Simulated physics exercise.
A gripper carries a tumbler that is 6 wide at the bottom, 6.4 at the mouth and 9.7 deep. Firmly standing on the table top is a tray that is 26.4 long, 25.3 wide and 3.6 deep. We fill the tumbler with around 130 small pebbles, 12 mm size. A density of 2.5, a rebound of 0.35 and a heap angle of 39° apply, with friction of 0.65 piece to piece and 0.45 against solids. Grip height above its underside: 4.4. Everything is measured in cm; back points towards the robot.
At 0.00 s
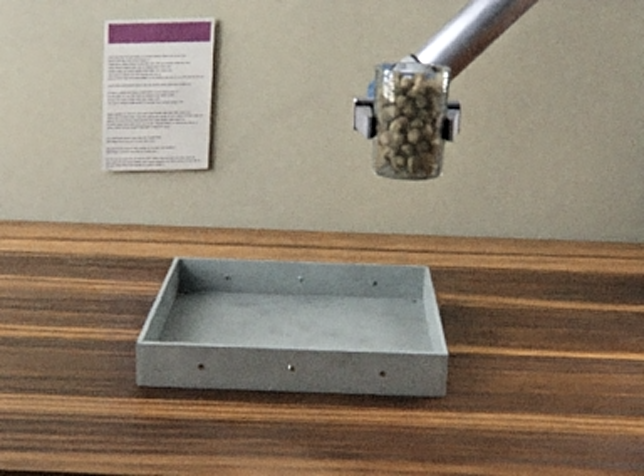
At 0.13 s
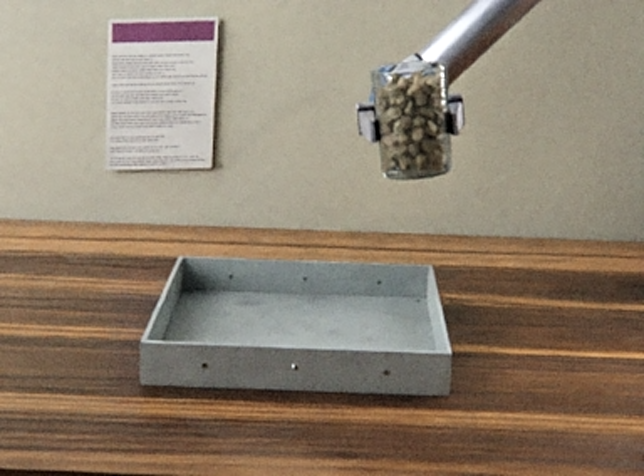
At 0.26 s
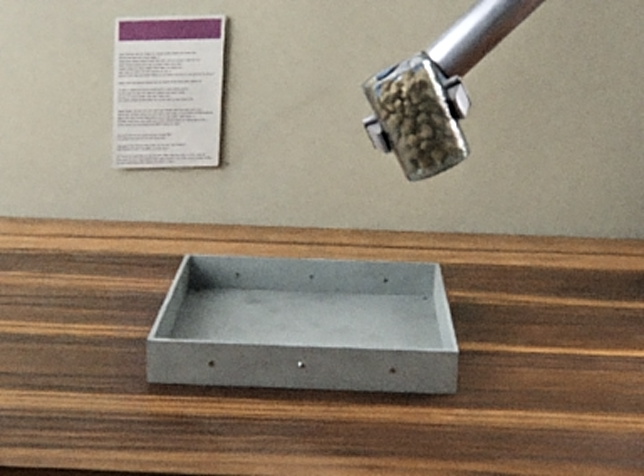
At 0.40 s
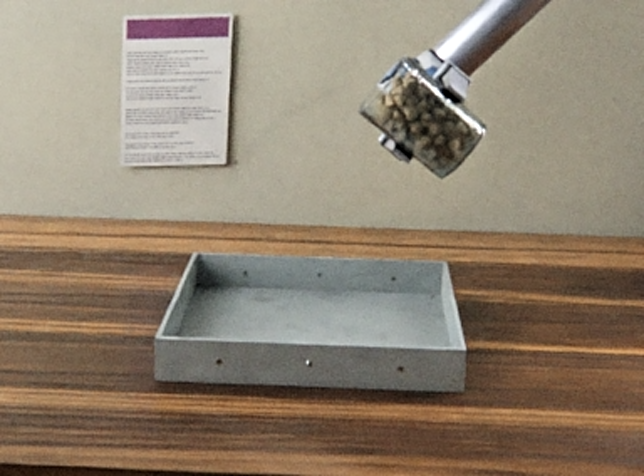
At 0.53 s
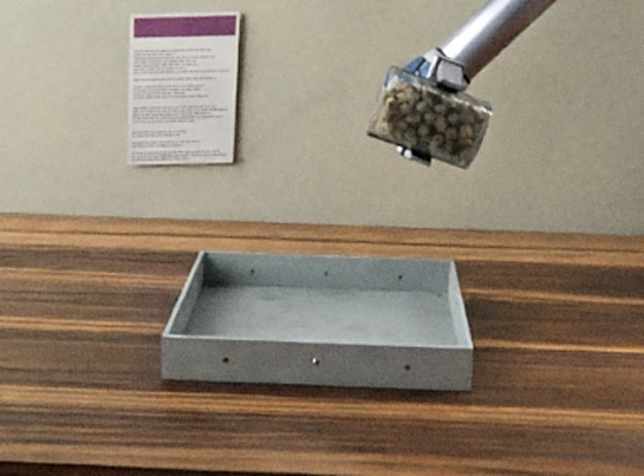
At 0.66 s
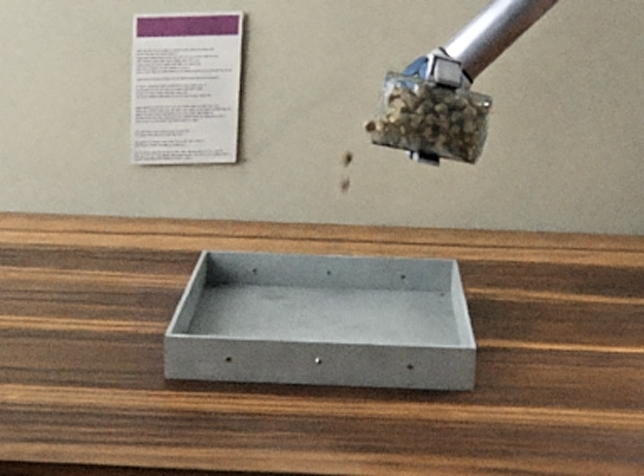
A robot arm tilts a clear tumbler of small pebbles leftward above a gray tray, and a couple drop out.
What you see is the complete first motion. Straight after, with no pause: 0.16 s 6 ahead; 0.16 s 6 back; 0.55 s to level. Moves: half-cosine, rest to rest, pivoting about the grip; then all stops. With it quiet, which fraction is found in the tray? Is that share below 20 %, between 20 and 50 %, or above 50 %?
The share is between 20 and 50 %.
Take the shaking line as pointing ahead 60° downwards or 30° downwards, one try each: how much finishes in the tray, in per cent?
It comes to around 5 per cent on the first try and around 15 per cent on the second.
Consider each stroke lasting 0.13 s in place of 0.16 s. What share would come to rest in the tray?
45 %.
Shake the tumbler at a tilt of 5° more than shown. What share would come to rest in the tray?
It would come to roughly 40 per cent.
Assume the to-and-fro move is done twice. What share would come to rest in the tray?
Approx. 50 per cent.
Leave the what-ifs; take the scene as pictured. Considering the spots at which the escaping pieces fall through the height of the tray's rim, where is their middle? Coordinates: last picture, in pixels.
Centre: Roughly (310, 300).
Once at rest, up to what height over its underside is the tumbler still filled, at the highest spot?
About 8.5 cm.
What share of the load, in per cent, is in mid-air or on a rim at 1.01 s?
I'd put it near 15 per cent.
After 1.01 s, tilted 78° forward, highest piece 23 above the table; 99 in the tumbler, 13 in the tray, 20 in flight or on a rim.
After 1.36 s, tilted 18° forward, highest piece 26 above the table; 94 in the tumbler, 38 in the tray.
After 1.73 s, level, highest piece 25 above the table; 94 in the tumbler, 38 in the tray.
After 2.78 s, level, highest piece 25 above the table; 94 in the tumbler, 38 in the tray.
In the end, 94 in the tumbler, 38 in the tray. That is 29 % in the tray.
